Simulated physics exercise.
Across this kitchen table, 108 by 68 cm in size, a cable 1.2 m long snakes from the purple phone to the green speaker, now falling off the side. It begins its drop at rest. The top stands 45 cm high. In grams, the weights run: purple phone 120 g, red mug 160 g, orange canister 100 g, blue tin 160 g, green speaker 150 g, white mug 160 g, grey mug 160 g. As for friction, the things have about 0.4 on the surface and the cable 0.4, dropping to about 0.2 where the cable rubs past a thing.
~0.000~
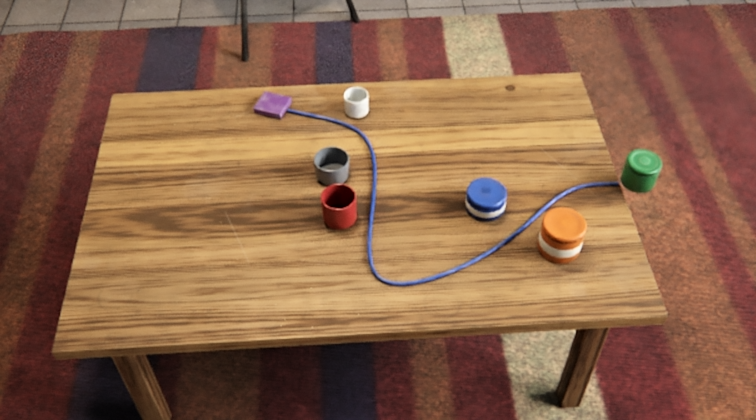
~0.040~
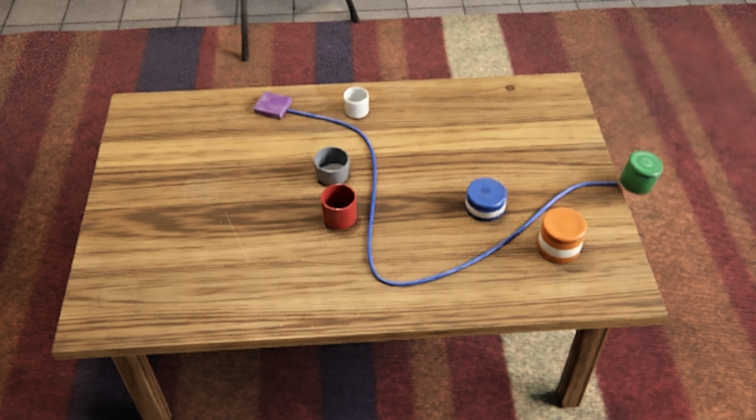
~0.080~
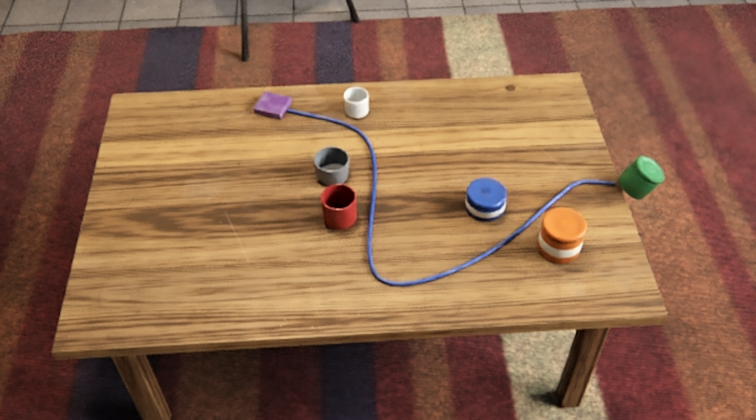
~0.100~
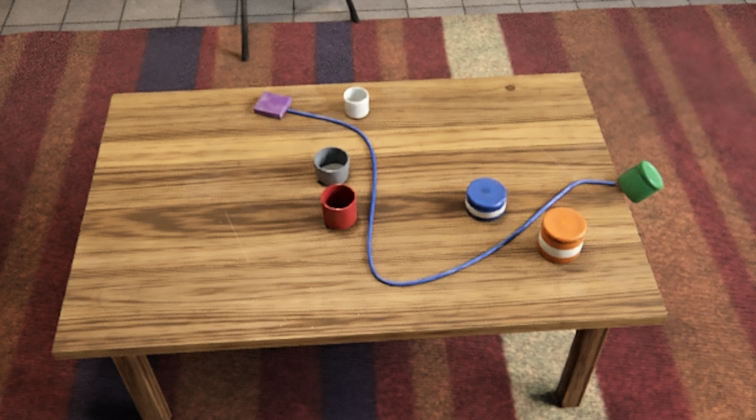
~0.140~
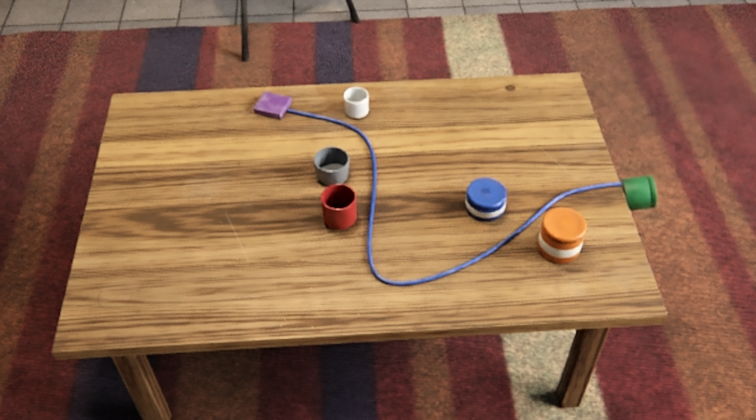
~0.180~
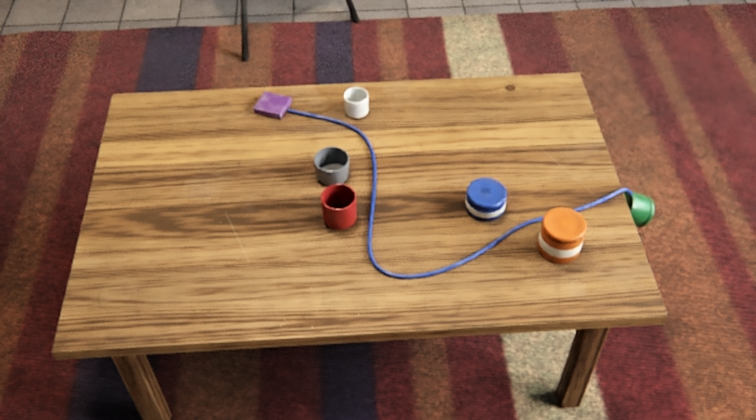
A green speaker at the right edge of a wooden kitchen table, seen from above at an angle over a striped rug, tilts and turns onto its side. A blue cable winds from it past an orange canister, a blue tin, and red, grey and white mugs to a purple phone at upper left. It drops slightly beside the edge, its cable end shifting, while everything else and the camera stay still.
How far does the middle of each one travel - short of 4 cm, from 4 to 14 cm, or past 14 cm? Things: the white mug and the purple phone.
The white mug is left almost undisturbed; the purple phone is left somewhat displaced.
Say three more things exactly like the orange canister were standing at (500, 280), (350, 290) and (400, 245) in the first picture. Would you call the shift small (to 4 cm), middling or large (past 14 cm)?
Result, in order: Minor / minor / major.
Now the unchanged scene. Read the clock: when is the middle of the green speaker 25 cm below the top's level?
Around 0.30 seconds on the clock.
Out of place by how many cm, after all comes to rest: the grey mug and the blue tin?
Final places, approx.: Grey mug 0 cm off, blue tin 2 cm off.
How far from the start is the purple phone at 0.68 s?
By then the purple phone has moved close to 6 cm.
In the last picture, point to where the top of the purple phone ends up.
(294, 116).
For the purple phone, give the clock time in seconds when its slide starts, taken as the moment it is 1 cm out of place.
Estimate for the purple phone: Near 0.38 seconds.
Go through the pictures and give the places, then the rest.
White mug (356, 95); purple phone (272, 102); cable runs through (567, 192) (492, 251) (378, 276) (374, 189) (341, 123), in the first frame.
Green speaker (645, 162); cable runs through (566, 191) (378, 276) (341, 123), in the second frame.
Green speaker (641, 178); cable runs through (565, 191) (378, 276) (341, 123), in the third frame.
Green speaker (641, 182); cable runs through (565, 191) (378, 276) (341, 123), in the fourth frame.
Green speaker (638, 193); cable runs through (569, 193) (378, 276) (341, 123), in the fifth frame.
White mug (356, 95); purple phone (272, 103); cable runs through (595, 203) (499, 240) (386, 273) (374, 189) (341, 123), in the sixth frame.
After 0.4 s, the cable's tail end at (296, 123); purple phone 4 cm off its start, green speaker over the edge, blue tin 2 cm off its start.
After 0.7 s, the cable's tail end at (304, 129); purple phone 7 cm off its start, green speaker over the edge, blue tin 3 cm off its start.
After 0.9 s, the cable's tail end at (304, 129); purple phone 7 cm off its start at (294, 116), green speaker over the edge, blue tin 3 cm off its start at (491, 181).
After 1.2 s, the cable's tail end at (304, 129); purple phone 7 cm off its start, green speaker over the edge, blue tin 3 cm off its start.
After 2.4 s, the cable's tail end at (304, 129); purple phone 7 cm off its start at (294, 116), white mug 0 cm off its start at (356, 95), green speaker over the edge, blue tin 3 cm off its start at (491, 181).
